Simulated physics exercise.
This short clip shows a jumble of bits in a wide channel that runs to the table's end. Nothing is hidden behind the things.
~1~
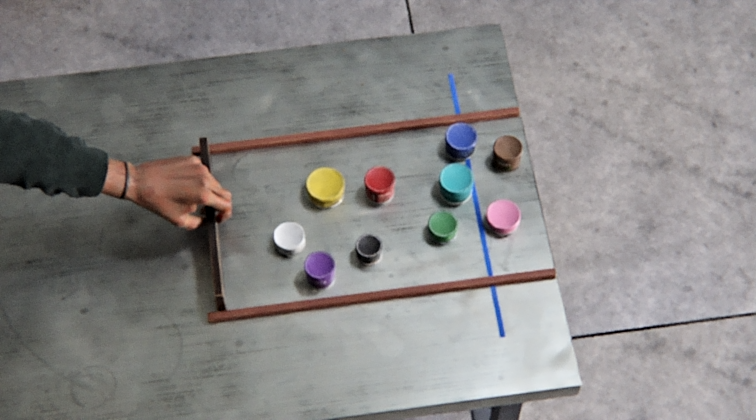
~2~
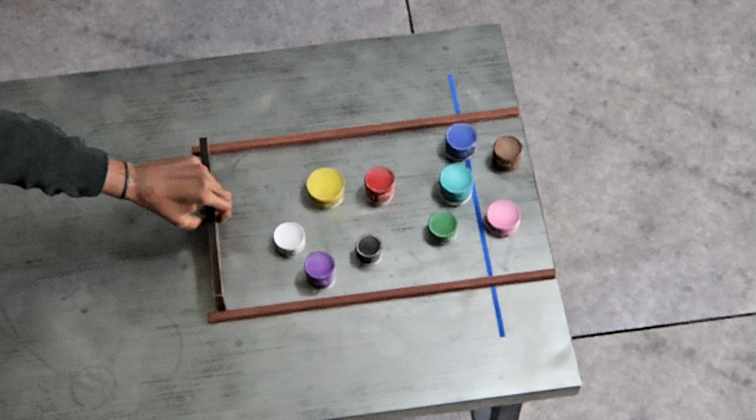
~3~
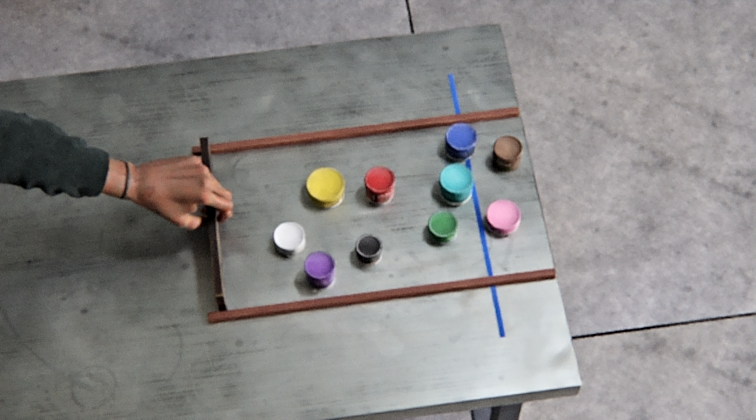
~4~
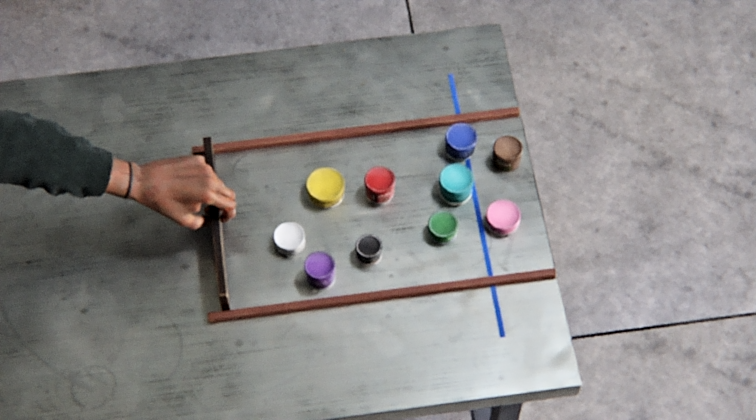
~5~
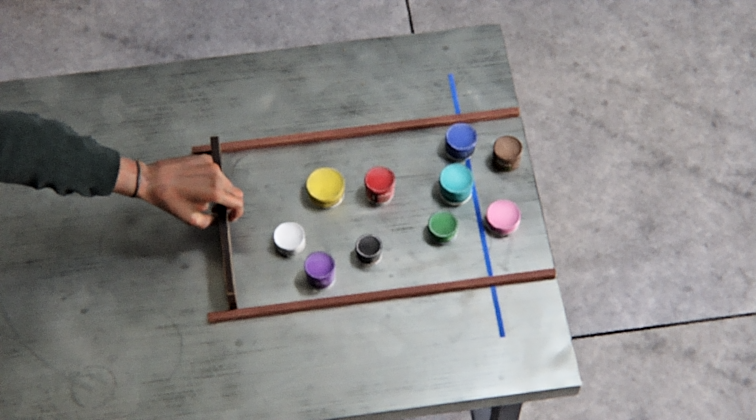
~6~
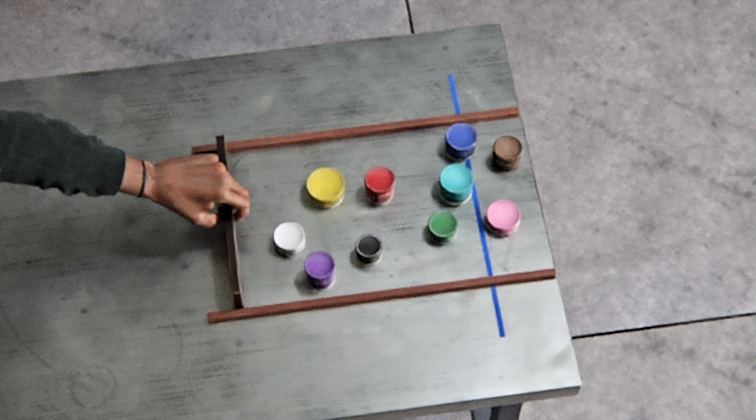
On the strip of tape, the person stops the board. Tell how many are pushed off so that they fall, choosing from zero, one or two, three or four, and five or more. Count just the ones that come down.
I predict the table will shed one or two pieces.
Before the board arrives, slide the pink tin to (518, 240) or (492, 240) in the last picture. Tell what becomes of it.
Results in order - still up; still up.
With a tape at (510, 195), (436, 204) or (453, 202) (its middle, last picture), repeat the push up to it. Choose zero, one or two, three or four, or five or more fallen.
Spot one gives five or over, spot two gives none, spot three gives zero.
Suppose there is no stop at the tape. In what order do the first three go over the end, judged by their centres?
Turquoise tin, pink tin, brown tub.
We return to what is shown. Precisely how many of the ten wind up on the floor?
In all, 1 of them.
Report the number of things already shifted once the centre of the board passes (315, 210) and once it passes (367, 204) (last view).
First 3 and then 5.
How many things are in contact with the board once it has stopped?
5.
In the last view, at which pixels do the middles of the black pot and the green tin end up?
Looks like one lands around (496, 230), and the other around (521, 206).
Soon after, none off yet; brown tub at rest near (507, 154); pink tin at rest near (503, 218); blue tin at rest near (461, 142).
In the end, the number that fall off is one or two; gone, turquoise tin.
